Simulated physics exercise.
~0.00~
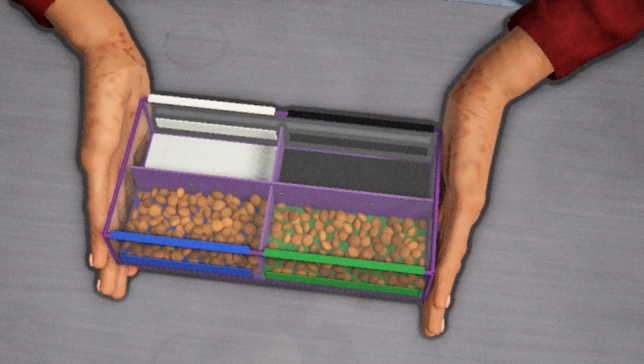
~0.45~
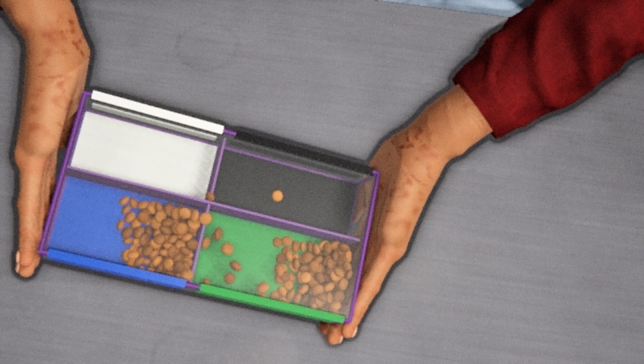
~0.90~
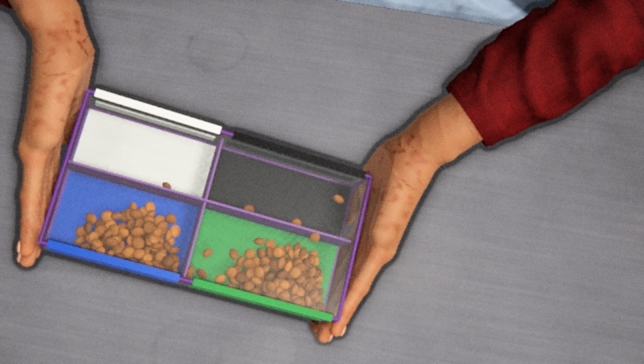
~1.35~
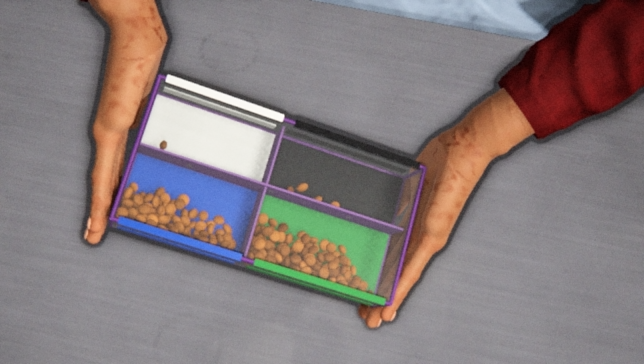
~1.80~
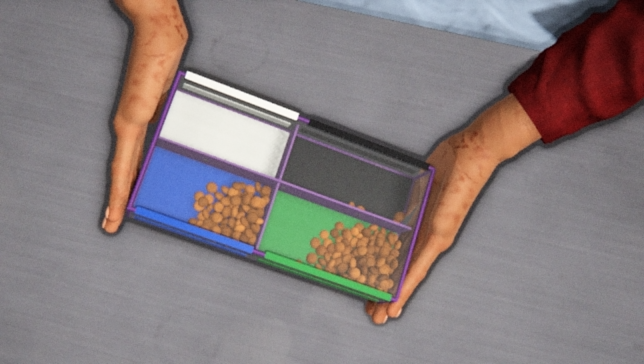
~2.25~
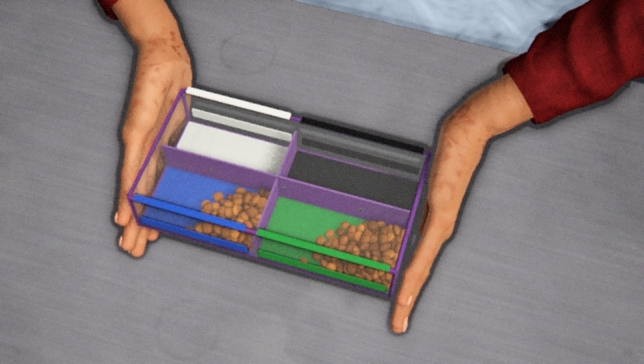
Two hands in dark red sleeves hold a clear-lidded, purple-edged box above a grey tabletop, seen from overhead, with pale blue cloth at the top edge. Its four compartments are white and black at the back, blue and green in front, with brown kibble in the front pair. The hands tilt the box and shake it to and fro, and the kibble slides about, a few bits straying into the white and black sections. They then bring it level again. It ends with kibble heaped toward the right of the blue and green compartments, slightly more in green, while white and black look empty.
